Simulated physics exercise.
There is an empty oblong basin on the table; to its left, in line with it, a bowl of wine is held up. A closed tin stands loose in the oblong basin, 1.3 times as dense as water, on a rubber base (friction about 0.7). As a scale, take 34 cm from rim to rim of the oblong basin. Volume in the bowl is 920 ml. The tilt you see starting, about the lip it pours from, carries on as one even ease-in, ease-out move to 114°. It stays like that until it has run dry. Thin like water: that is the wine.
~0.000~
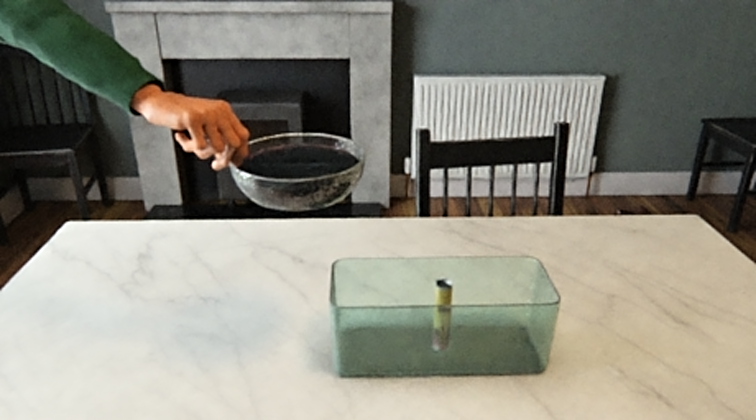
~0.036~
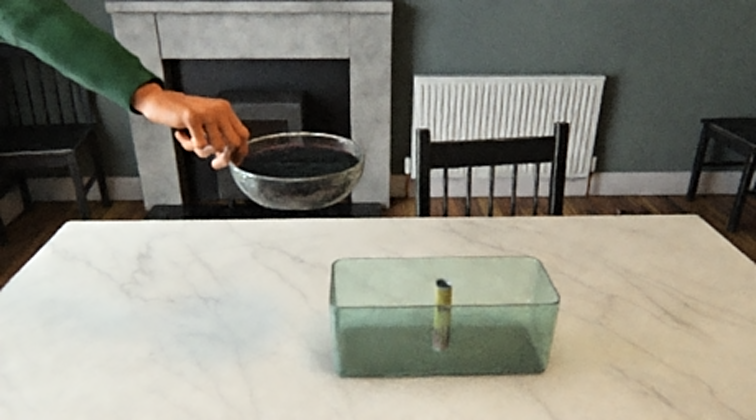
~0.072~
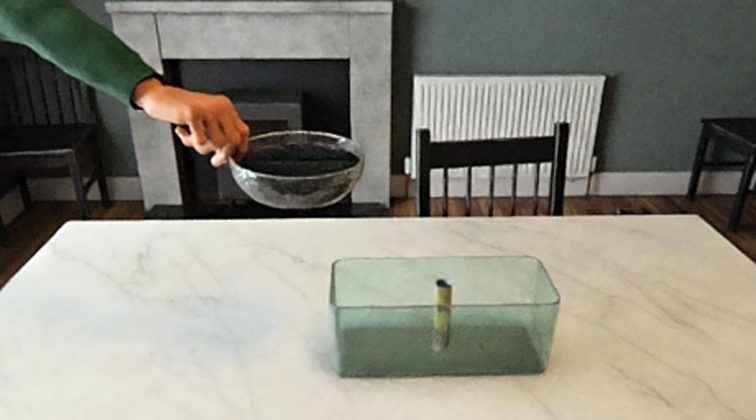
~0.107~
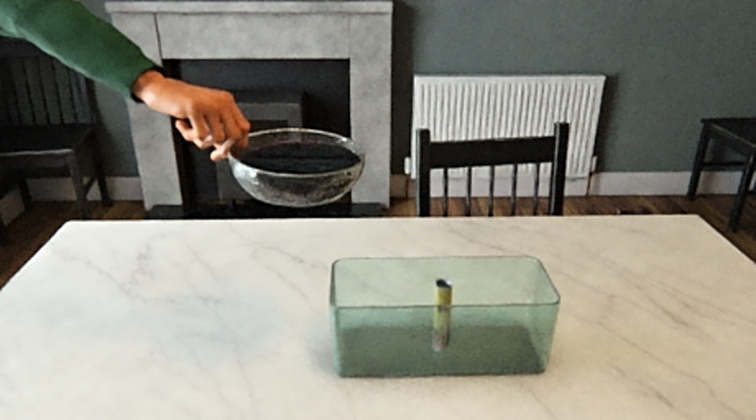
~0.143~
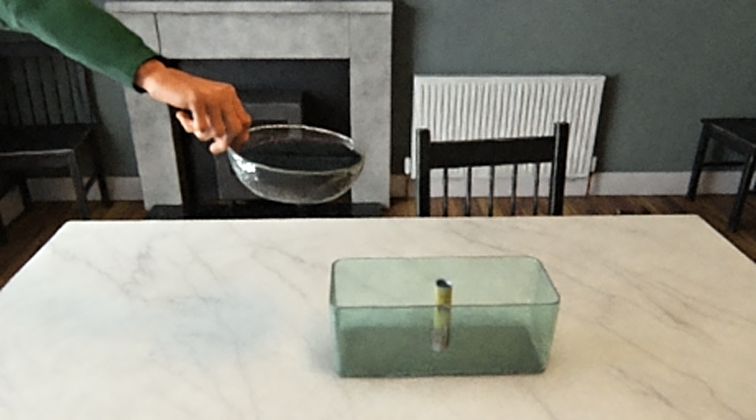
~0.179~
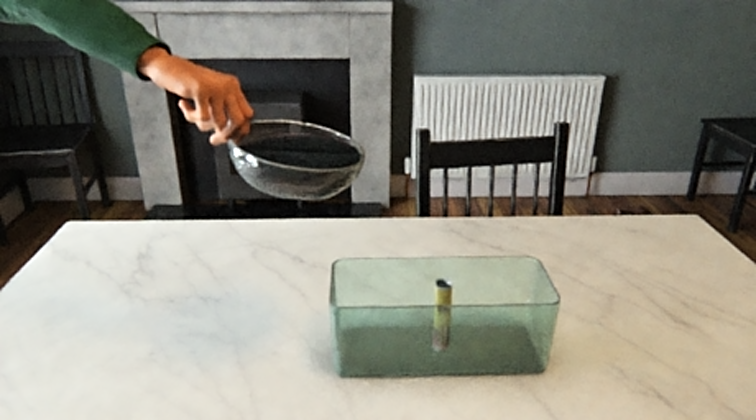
In the video, a hand in a green sleeve holds a glass bowl of dark liquid above a marble table, left of a clear greenish basin containing a small upright cylinder, then slowly tilts the bowl slightly to the right.
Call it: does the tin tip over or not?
It does not.
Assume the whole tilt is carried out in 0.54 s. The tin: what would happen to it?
After the tilt, the tin has tipped over.
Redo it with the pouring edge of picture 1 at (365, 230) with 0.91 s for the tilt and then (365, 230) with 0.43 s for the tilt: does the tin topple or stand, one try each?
The tin overturns the first time and overturns the second time.
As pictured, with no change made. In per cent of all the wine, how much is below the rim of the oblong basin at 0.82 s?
About 82 %.
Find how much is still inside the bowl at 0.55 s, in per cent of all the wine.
34 %.
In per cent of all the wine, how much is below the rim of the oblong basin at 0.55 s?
Around 5%.
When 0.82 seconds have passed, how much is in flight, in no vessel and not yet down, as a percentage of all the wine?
Estimate: Around 12 per cent.
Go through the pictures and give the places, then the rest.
Tilt 0°; pouring edge (365, 156); surface from (236, 164) to (362, 163); the oblong basin's rim runs from (331, 283) to (549, 280); the tin's top is at (444, 287), in the first frame.
Tilt 0°; pouring edge (365, 156); surface from (236, 163) to (362, 162), in the second frame.
Tilt 2°; pouring edge (365, 156); surface from (236, 162) to (362, 161), in the third frame.
Tilt 4°; pouring edge (365, 156); surface from (235, 159) to (361, 160), in the fourth frame.
Tilt 7°; pouring edge (365, 156); surface from (235, 155) to (362, 157), in the fifth frame.
Tilt 11°; pouring edge (364, 156); surface from (236, 150) to (363, 154), in the sixth frame.
Then, 0.55 s in, the tilt is 75° and 35 per cent is still to pour; the tin stands where it began.
Then, 0.82 s in, the tilt is 111° and 0 per cent is still to pour; the tin stands where it began.
Then, 1.10 s in, the tilt is 114° and 0 per cent is still to pour; the tin stands where it began.
Then, 1.41 s in, the tilt is 114° and 0 per cent is still to pour; the tin stands where it began.
Finally, the tin stands where it began.
